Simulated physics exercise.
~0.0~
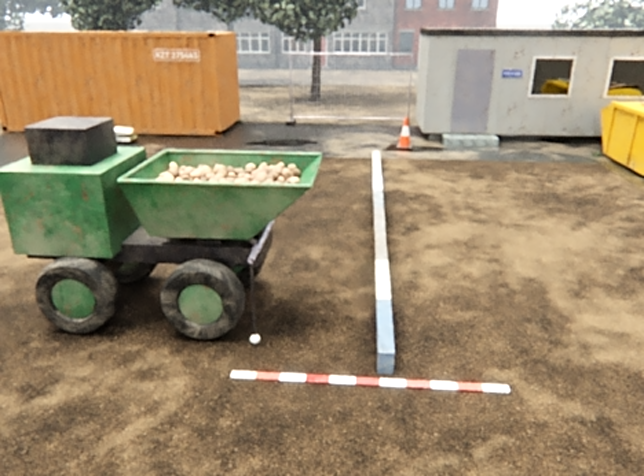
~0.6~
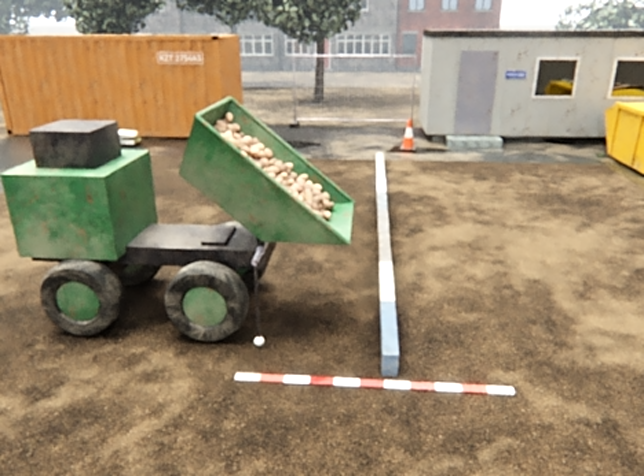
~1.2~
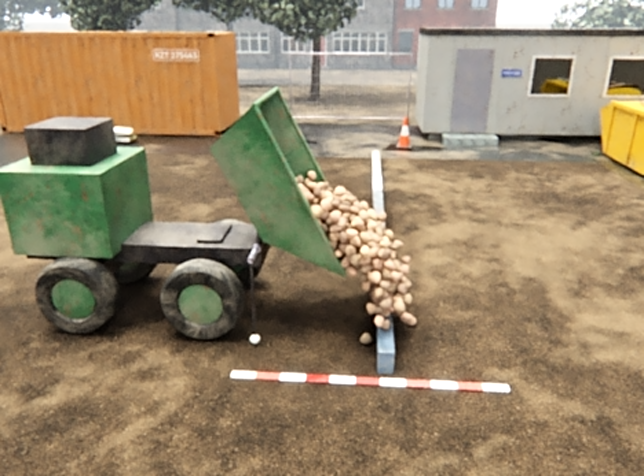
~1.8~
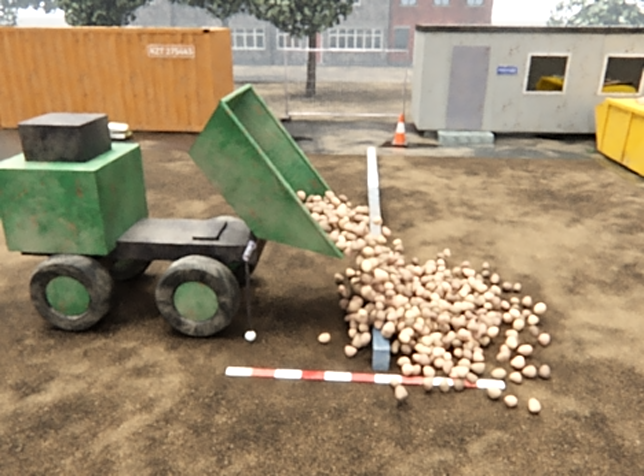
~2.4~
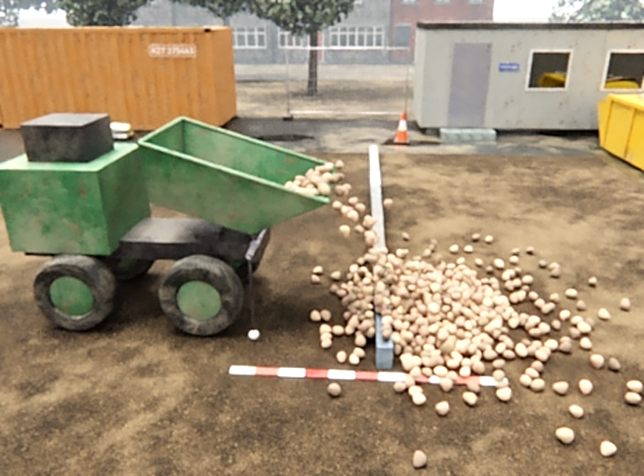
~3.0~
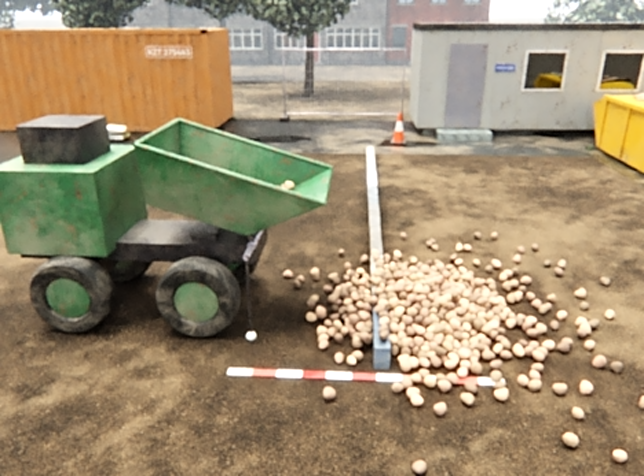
Green site dumper tipping its skip and pouring smooth stones across a low kerb, then lowering it, most stones lying beyond.
